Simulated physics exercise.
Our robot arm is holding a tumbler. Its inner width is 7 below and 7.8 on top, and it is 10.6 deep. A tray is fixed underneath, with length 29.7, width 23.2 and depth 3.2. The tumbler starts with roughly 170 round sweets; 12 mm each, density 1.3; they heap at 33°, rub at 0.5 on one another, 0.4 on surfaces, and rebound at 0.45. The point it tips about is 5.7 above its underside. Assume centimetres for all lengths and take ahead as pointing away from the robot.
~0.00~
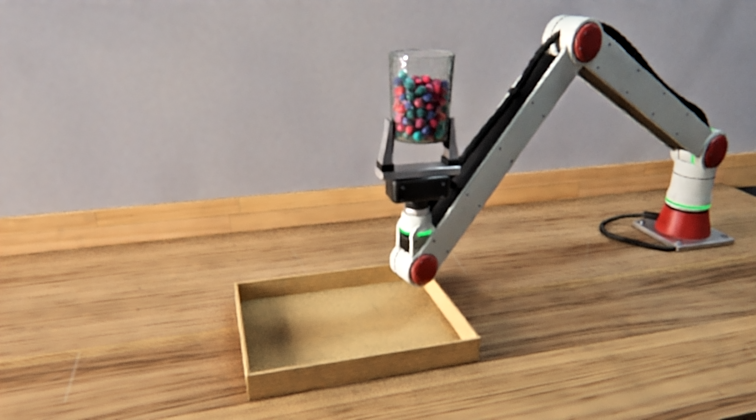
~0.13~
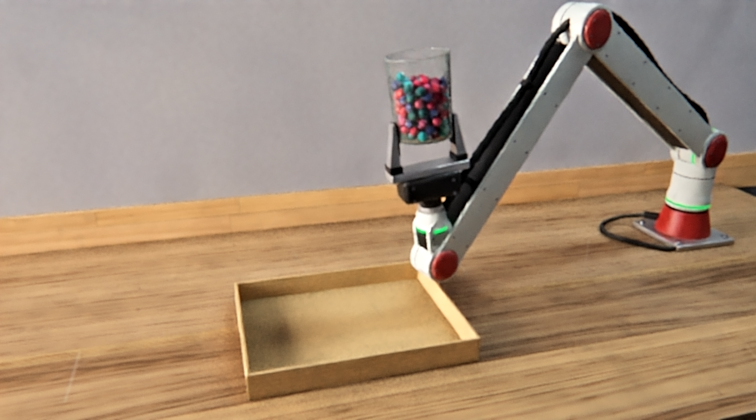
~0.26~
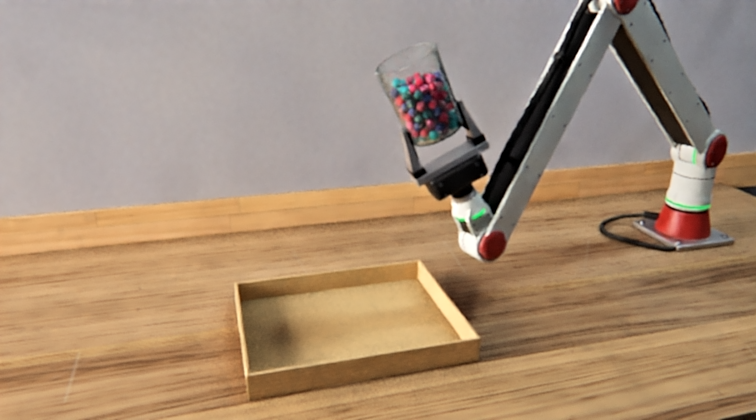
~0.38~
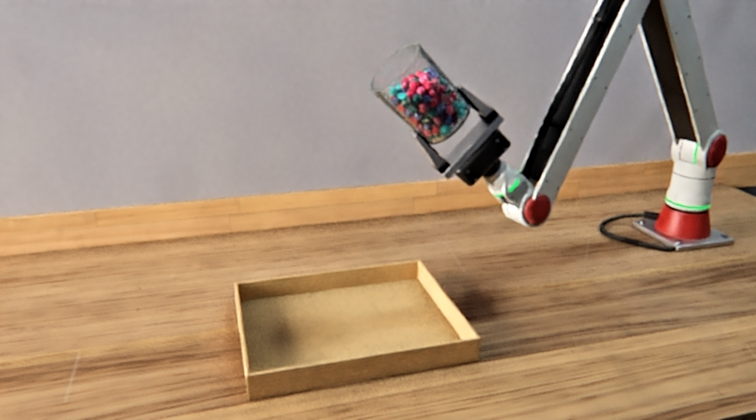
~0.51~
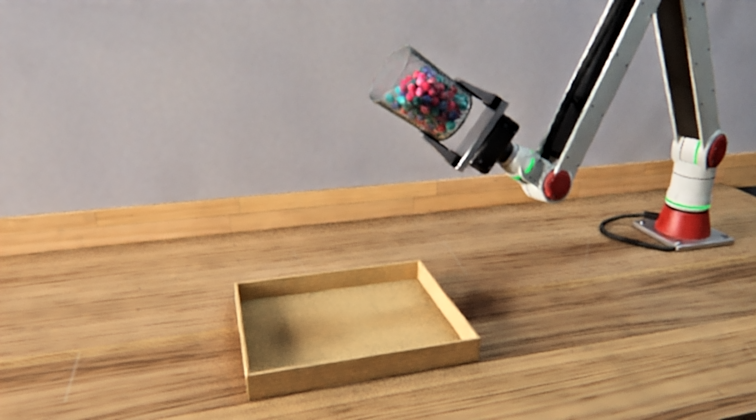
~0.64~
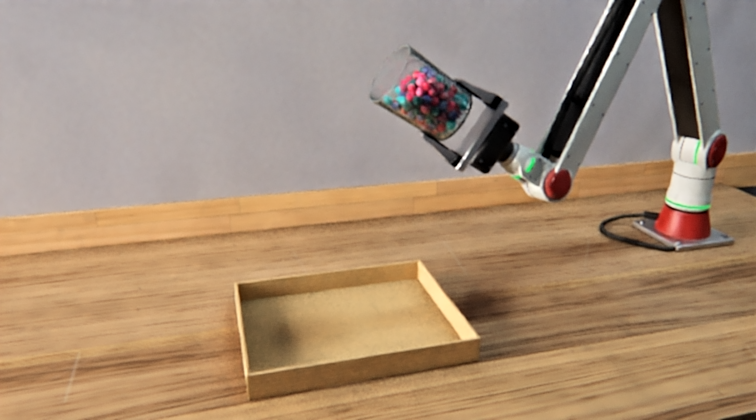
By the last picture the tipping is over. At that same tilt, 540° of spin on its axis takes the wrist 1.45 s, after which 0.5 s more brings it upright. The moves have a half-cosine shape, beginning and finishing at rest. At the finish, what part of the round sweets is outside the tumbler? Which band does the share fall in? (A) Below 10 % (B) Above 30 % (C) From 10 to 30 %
A, below 10 %.
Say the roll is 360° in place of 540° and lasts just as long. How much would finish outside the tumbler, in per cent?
In that case you'd get close to 0 per cent.
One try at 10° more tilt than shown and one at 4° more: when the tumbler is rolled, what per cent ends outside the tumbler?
I'd expect some 0 per cent, then some 0 per cent.
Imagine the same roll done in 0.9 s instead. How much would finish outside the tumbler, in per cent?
It would then come to about 0 per cent.
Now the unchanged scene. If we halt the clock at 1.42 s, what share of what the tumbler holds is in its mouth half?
Share in mouth half: Approx. 30 %.
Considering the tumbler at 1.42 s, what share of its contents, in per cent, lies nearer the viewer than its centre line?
Estimate: Near 55 %.
After 1.42 s, tipped 56°, highest piece 37 above the table; 173 in the tumbler.
After 2.20 s, tipped 50°, highest piece 36 above the table; 173 in the tumbler.
After 2.79 s, upright, highest piece 37 above the table; 173 in the tumbler.
After 3.49 s, upright, highest piece 37 above the table; 173 in the tumbler.
In the end, 173 in the tumbler. That is 0 % outside the tumbler.
